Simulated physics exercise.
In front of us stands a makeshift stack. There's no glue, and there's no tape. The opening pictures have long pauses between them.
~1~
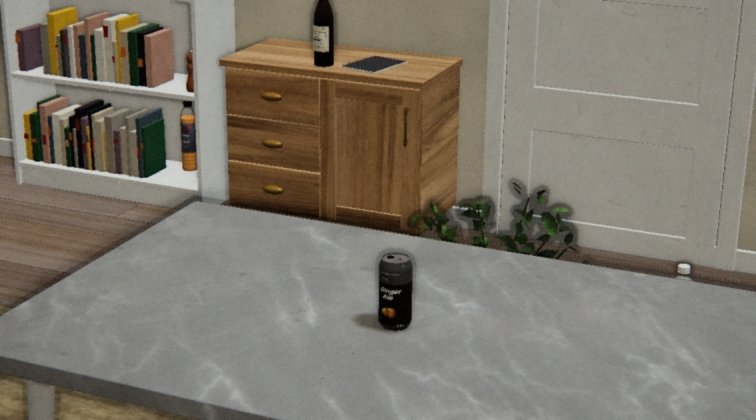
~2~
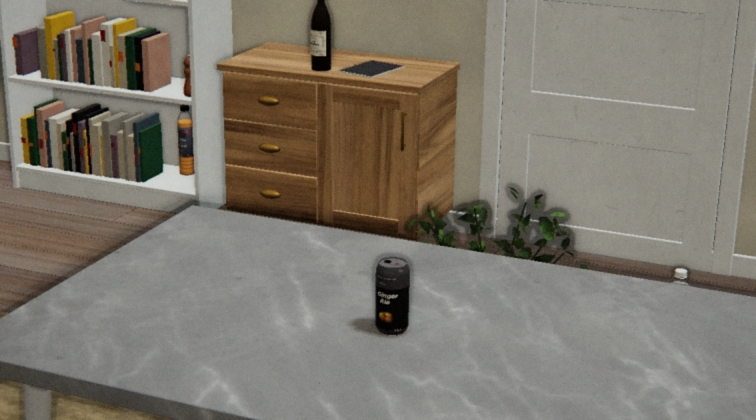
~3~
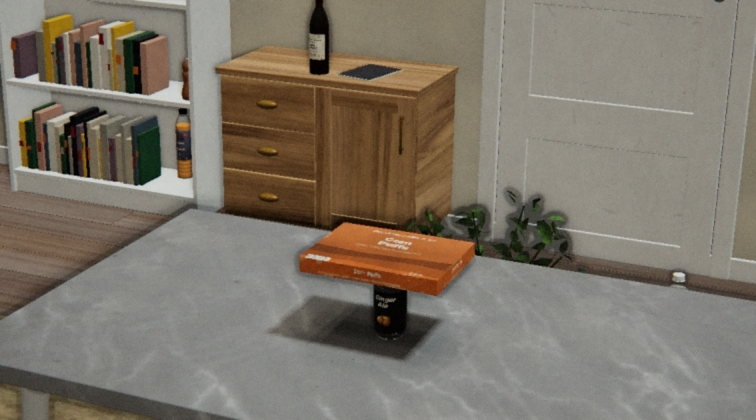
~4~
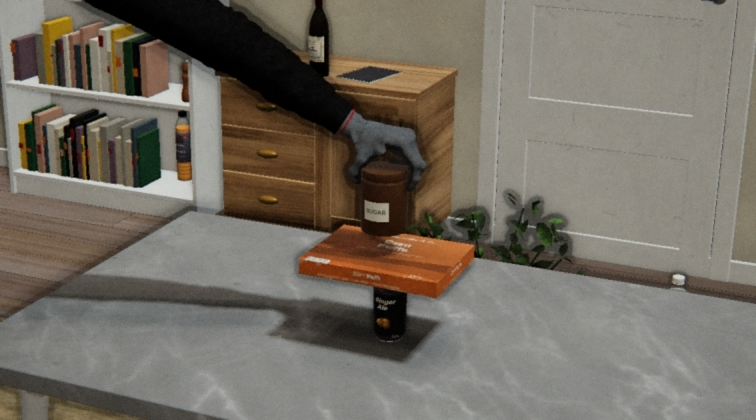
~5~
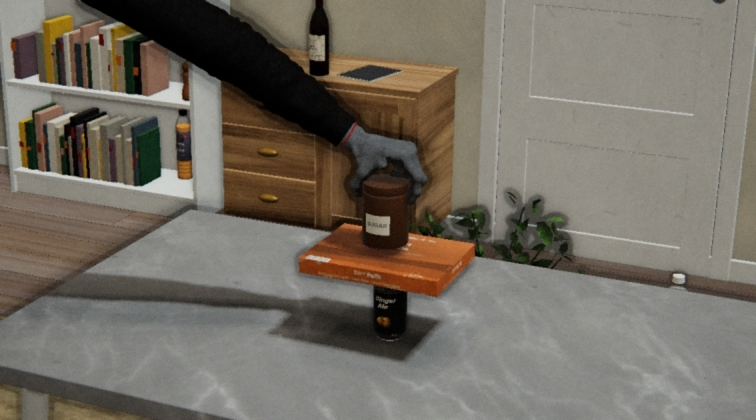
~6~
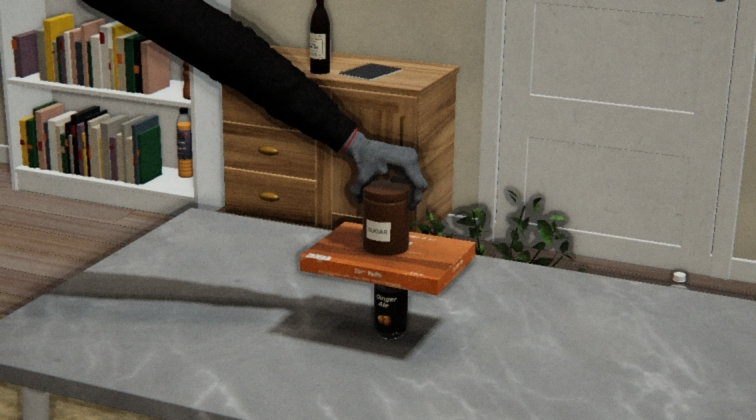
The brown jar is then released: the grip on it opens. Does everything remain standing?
Yes.
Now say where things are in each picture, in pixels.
In the first frame, the last thing is not in view yet; black can (395, 292).
In the second frame, the last thing is not in view yet; black can (392, 297).
In the third frame, the last thing is not in view yet; black can (390, 300).
The fourth frame shows on its way; brown jar (385, 199); black can (390, 302).
The fifth frame shows on its way; brown jar (386, 212); black can (390, 301).
The sixth frame shows set down, still held; brown jar (386, 218); black can (391, 300).
Then, 0.20 s later than the last frame, all is still.
Then, 0.50 s later than the last frame, brown jar resting near (386, 218).
When it is over, all 3 as before. End places, in pixels of the last picture, brown jar near (386, 218). The stack stays up.
